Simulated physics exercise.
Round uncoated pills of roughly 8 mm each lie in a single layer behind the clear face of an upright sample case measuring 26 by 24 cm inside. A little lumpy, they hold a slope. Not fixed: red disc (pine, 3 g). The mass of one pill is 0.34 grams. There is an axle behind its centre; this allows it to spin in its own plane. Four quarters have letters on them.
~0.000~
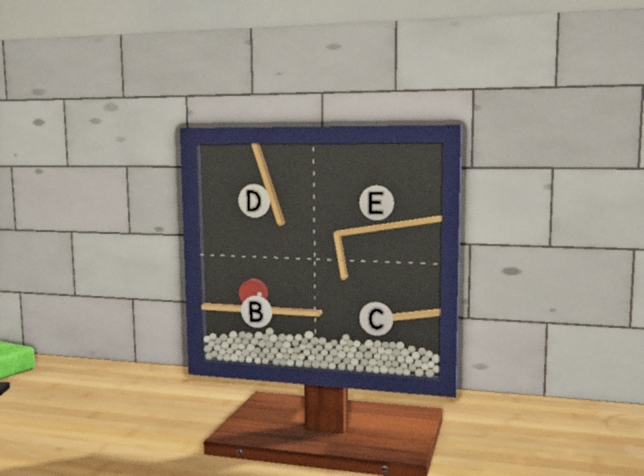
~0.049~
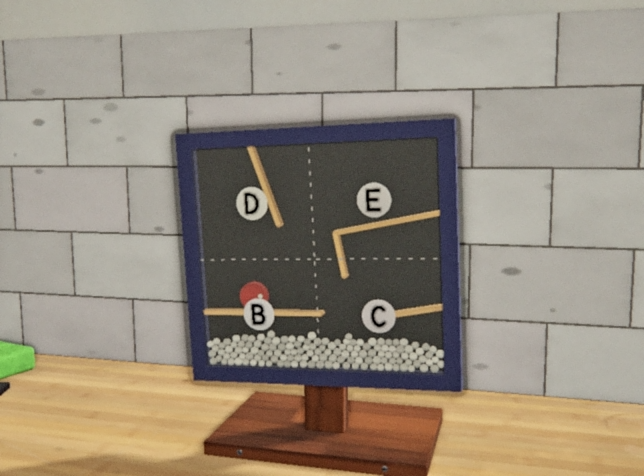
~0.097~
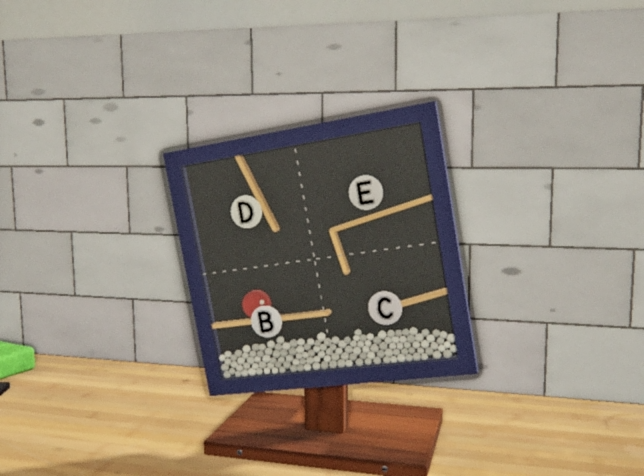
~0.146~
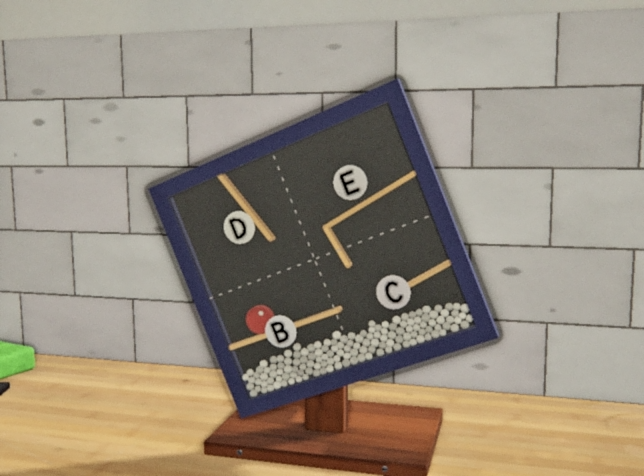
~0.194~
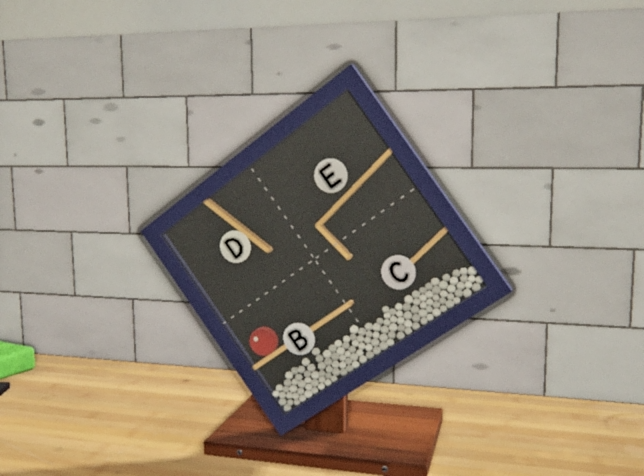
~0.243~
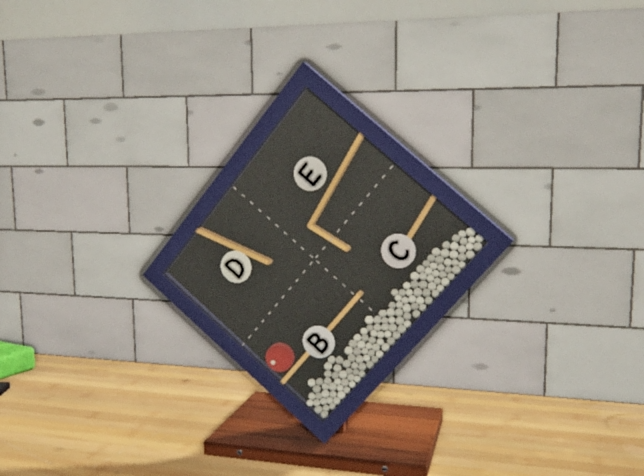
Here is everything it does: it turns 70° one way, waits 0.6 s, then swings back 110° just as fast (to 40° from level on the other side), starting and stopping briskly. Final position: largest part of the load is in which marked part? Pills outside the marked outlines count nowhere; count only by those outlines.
Marked C.
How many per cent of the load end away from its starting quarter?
My reckoning puts it near 30 percent.
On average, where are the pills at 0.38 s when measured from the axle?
9 cm right, 5 cm below.
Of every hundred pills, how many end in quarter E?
I'd estimate close to 0 per cent.
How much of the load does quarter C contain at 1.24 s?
About 15 % of the load.
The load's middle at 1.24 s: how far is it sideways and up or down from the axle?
The middle sits around 2 cm left of it and 10 cm below it.
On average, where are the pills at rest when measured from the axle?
Left: About 2 cm; below: About 10 cm.
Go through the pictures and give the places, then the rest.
The first frame shows level; about 140 pills; load centre (317, 353); top pill (270, 332); red disc (253, 293); B (257, 312), C (376, 319), D (254, 201), E (377, 203).
The second frame shows turned 2° anticlockwise; load centre (321, 353); top pill (349, 337).
The third frame shows turned 10° anticlockwise; load centre (332, 353); top pill (413, 332); wall ends (347, 272), (328, 313), (276, 229), (375, 312).
The fourth frame shows turned 22° anticlockwise; load centre (351, 349); top pill (457, 307); red disc (260, 320).
The fifth frame shows turned 36° anticlockwise; load centre (371, 340); top pill (472, 271).
The sixth frame shows turned 50° anticlockwise; load centre (388, 326); top pill (471, 232); red disc (280, 357); B (319, 342), C (398, 251), D (236, 267), E (310, 174).
After 0.38 s, it stands 70° anticlockwise; the pills' middle is 9 cm right of and 5 cm below the centre; B 60 %, C 40 %.
After 1.24 s, it stands 16° anticlockwise; the pills' middle is 2 cm left of and 10 cm below the centre; B 85 %, C 15 %.
After 1.50 s, it stands 40° clockwise; the pills' middle is 9 cm left of and 5 cm below the centre; B 75 %, C 25 %.
Settled by 2.5 s, it stands 40° clockwise; B 20 %, C 80 %, D 0 %, E 0 %.
